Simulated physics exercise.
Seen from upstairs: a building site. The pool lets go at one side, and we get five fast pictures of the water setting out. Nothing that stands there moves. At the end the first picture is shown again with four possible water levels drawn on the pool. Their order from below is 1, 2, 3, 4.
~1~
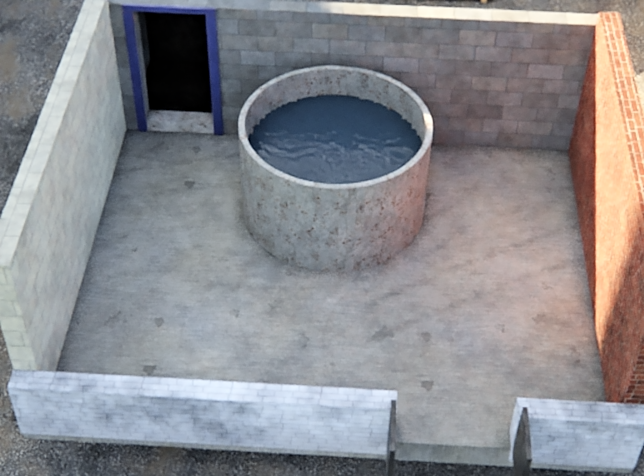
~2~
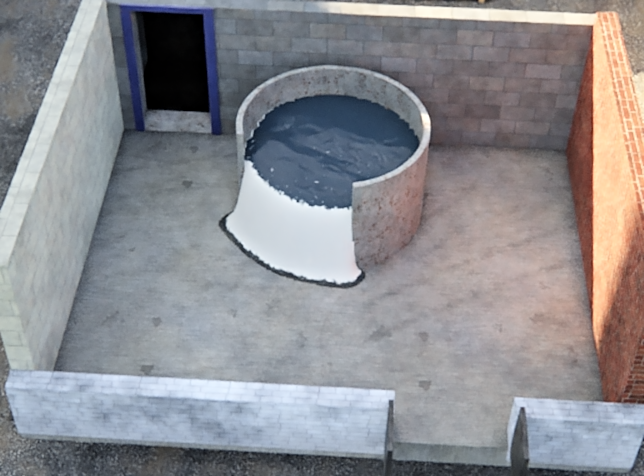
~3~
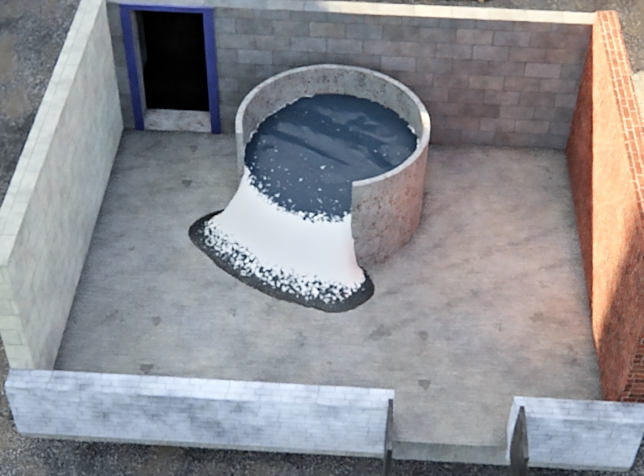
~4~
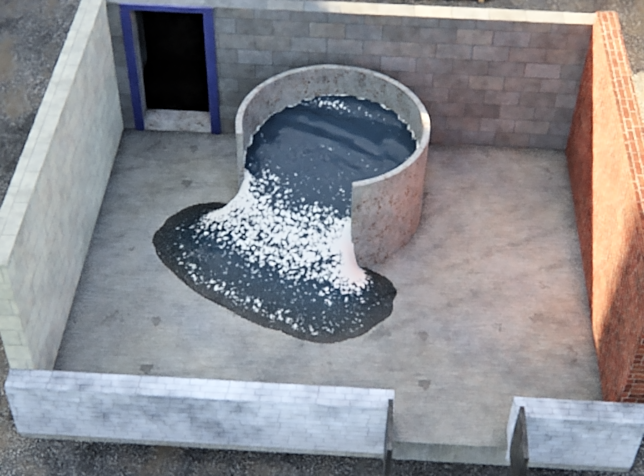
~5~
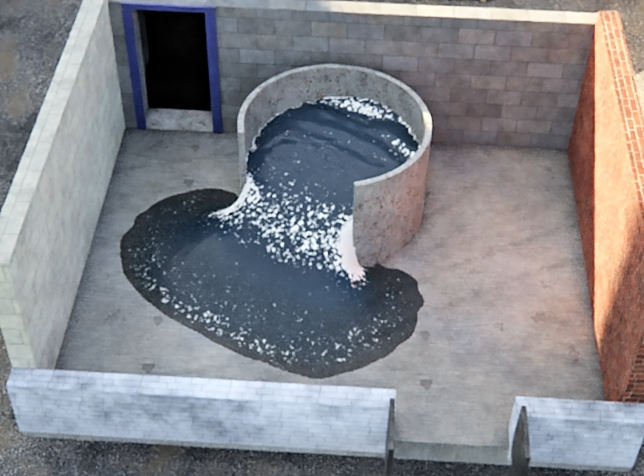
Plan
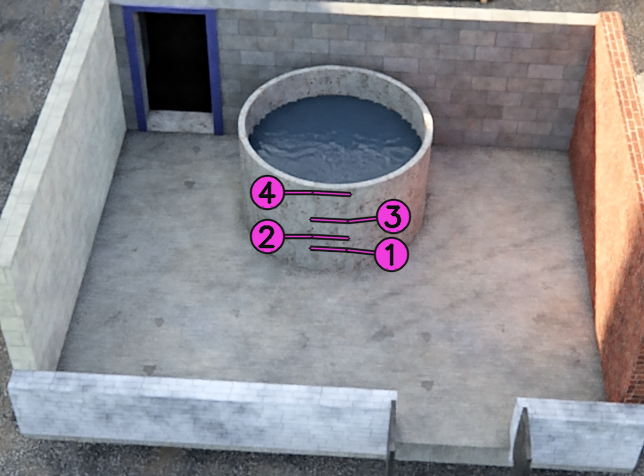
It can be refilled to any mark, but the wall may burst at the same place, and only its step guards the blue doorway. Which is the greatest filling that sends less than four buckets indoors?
Use level 2.
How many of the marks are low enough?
Two of them.
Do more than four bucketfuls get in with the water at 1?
No, not at all.
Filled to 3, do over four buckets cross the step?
Yes, it does.
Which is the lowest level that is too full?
It is 3.
On the marked copy, 1 at (329, 249); 2 at (329, 237); 3 at (330, 220); 4 at (330, 193); from the bottom up 1, 2, 3, 4.
For level 1, nothing gets over.
For level 2, a bucket or two gets in.
For level 3, about 9 bucketfuls get in.
For level 4, dozens of bucketfuls pour in.
